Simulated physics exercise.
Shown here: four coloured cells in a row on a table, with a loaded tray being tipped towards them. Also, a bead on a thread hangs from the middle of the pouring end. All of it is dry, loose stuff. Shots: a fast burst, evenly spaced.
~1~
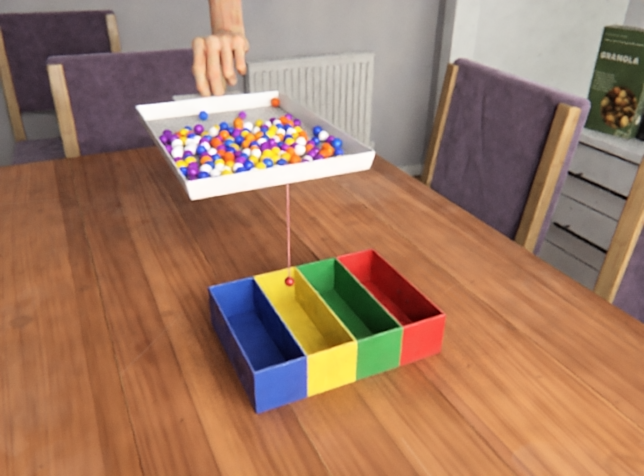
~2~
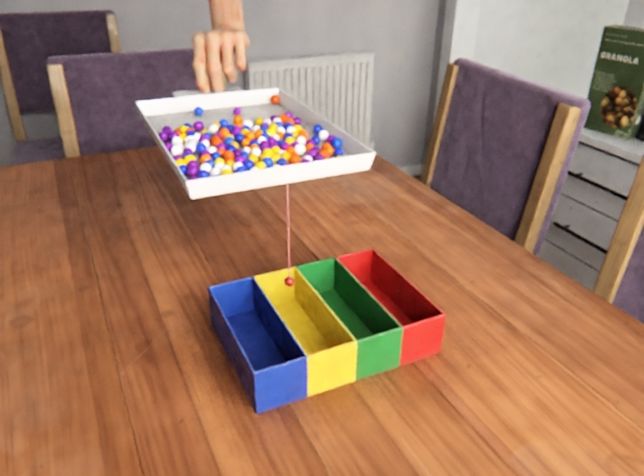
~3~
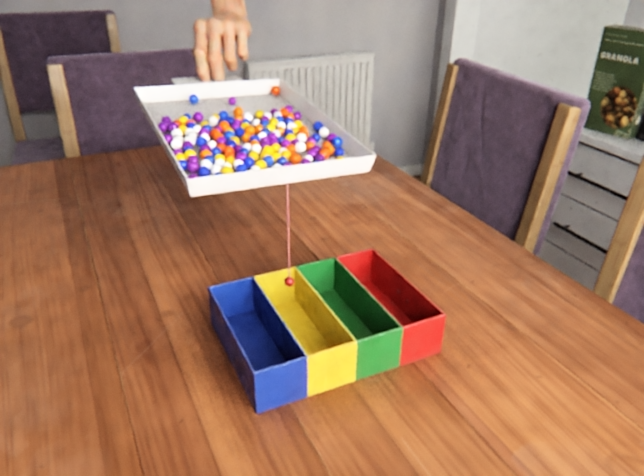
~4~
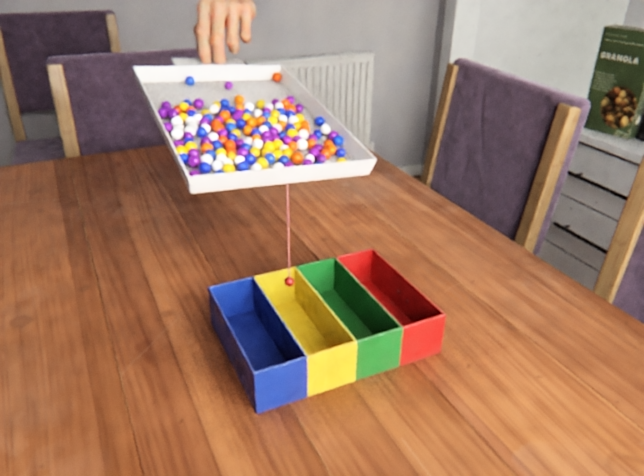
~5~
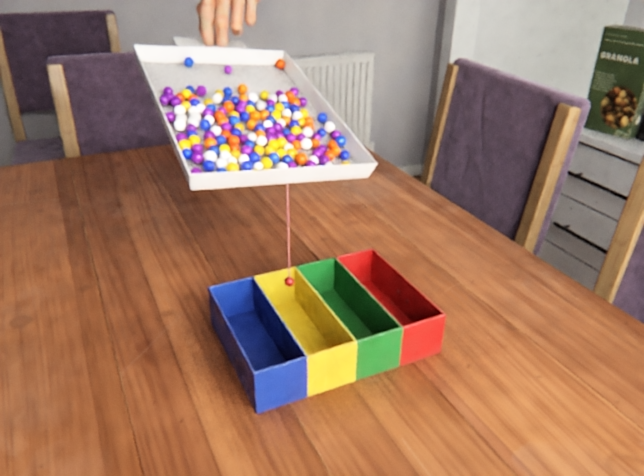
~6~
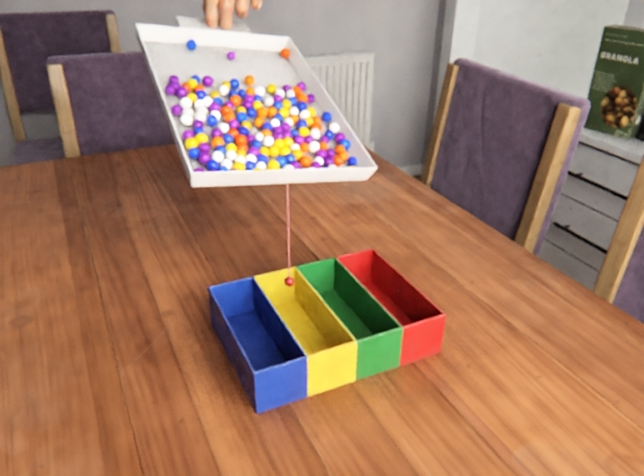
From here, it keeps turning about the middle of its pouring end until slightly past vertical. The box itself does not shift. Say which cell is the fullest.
The red cell is the fullest.
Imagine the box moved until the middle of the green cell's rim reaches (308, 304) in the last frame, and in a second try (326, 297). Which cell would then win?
Run one gives that red cell; run two gives that red cell.
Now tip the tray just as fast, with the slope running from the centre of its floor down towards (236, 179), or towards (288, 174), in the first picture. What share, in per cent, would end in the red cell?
Respectively 0 and 20 in a hundred.
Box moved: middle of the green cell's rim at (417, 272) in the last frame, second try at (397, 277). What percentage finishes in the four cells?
Close to 90 %, followed by close to 90 %.
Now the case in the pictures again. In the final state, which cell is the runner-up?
Green.
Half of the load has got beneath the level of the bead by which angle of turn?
It sits at roughly 95°.
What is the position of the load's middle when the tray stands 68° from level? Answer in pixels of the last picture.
The load is centred around (319, 155).
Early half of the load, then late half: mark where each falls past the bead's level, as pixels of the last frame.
Near (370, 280) and later near (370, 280).
Just after the last frame, tray tipped steeply; the larger part on the tray; just a few in the red cell; just a few in the green cell; about a tenth falling or outside the box.
A moment on, tray tipped past a quarter turn; just a few on the tray; roughly half in the red cell; roughly a quarter in the green cell; about a tenth in the yellow cell; just a few in the blue cell; about a tenth falling or outside the box.
Further on, tray tipped past a quarter turn; roughly half in the red cell; roughly a quarter in the green cell; about a tenth in the yellow cell; just a few in the blue cell; about a tenth falling or outside the box.
When it is over, tray tipped past a quarter turn; roughly half in the red cell; roughly a quarter in the green cell; about a tenth in the yellow cell; just a few in the blue cell; about a tenth outside the box.
